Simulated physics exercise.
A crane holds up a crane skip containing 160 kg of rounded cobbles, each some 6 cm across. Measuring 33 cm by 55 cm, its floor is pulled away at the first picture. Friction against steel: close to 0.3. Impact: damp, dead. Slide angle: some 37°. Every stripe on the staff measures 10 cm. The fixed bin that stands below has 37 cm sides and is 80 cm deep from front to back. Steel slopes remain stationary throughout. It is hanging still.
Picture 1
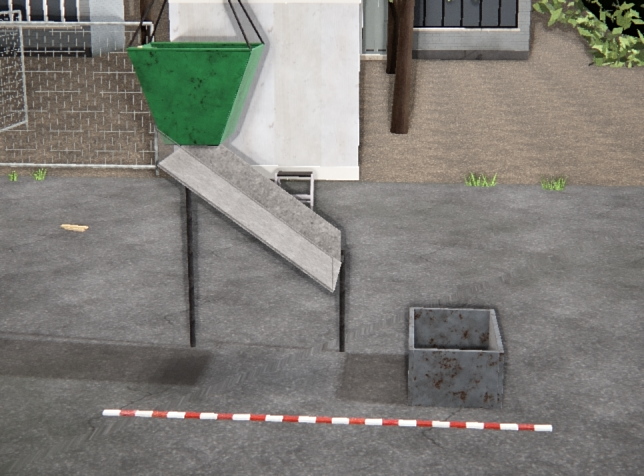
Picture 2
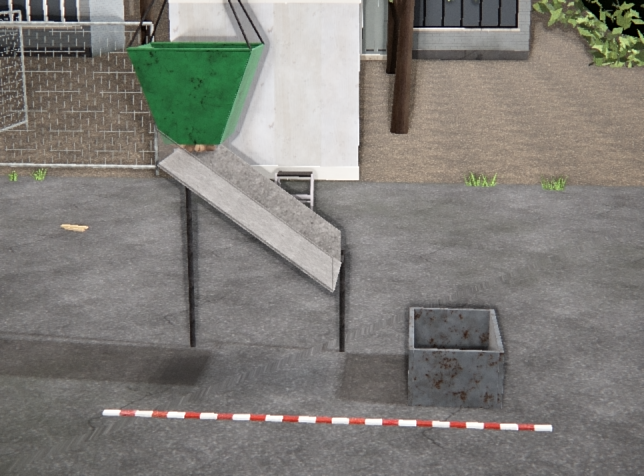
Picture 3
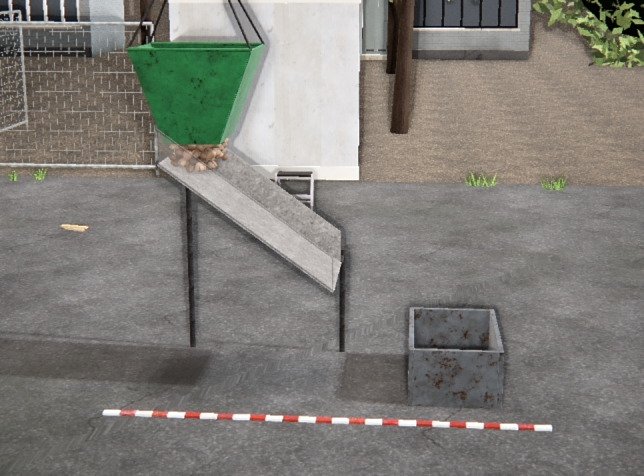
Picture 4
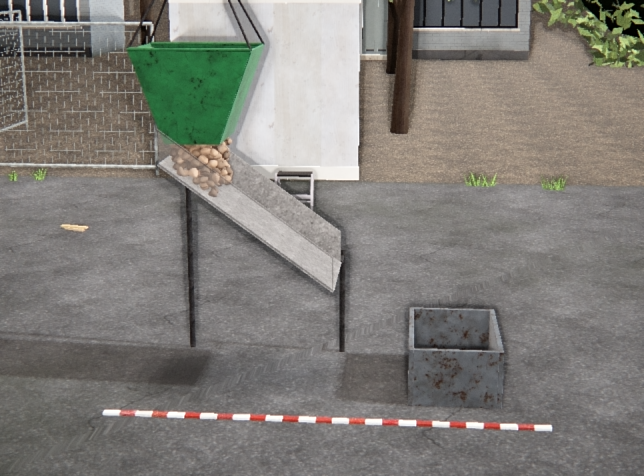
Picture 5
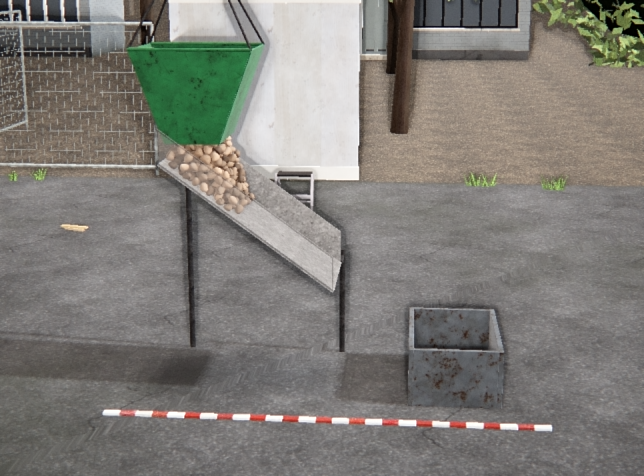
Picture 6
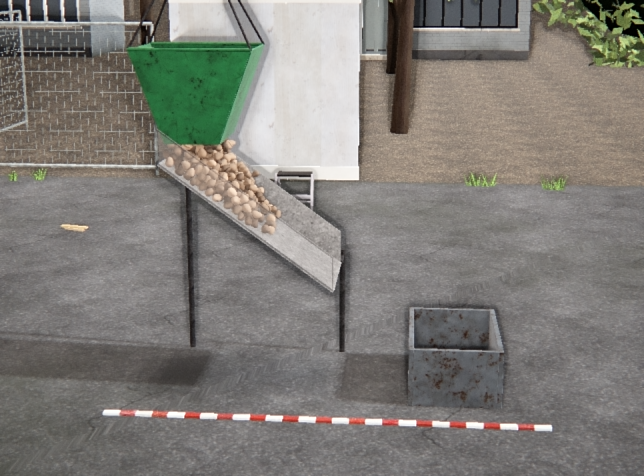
At the start, a green skip hangs still above an empty sloping chute, with a rusty open box on the ground to the right. A few rounded cobbles then appear beneath the skip, and more pour out, spreading down the chute to the right until they cover much of its upper part.
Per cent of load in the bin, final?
2 %.
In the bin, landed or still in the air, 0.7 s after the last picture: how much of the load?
About 0 per cent of it.
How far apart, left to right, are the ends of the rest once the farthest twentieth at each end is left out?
Horizontal spread approx 60 cm.
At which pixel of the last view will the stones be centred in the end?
(382, 371).
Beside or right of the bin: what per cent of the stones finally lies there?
Approximately 5 in a hundred, give or take.
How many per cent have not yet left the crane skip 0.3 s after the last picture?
I'd say it holds close to 10 percent.
Then, 0.3 s after the last picture, 10 % in the crane skip, 80 % on the steel, 11 % falling or lying left of the bin; the stones farthest right are at (394, 325).
Then, 0.7 s after the last picture, 0 % in the crane skip, 48 % on the steel, 52 % falling or lying left of the bin, 1 % falling or lying in the bin; the stones farthest right are at (426, 346).
Then, 1.3 s after the last picture, 0 % in the crane skip, 94 % falling or lying left of the bin, 2 % falling or lying in the bin, 4 % falling or lying beside or right of the bin; the stones farthest right are at (479, 381).
Then, 2.2 s after the last picture, 0 % in the crane skip, 90 % falling or lying left of the bin, 2 % falling or lying in the bin, 7 % falling or lying beside or right of the bin; the stones farthest right are at (483, 383).
Then, 4.1 s after the last picture, 0 % in the crane skip, 90 % left of the bin, 2 % in the bin, 7 % beside or right of the bin; the stones farthest right are at (483, 383).
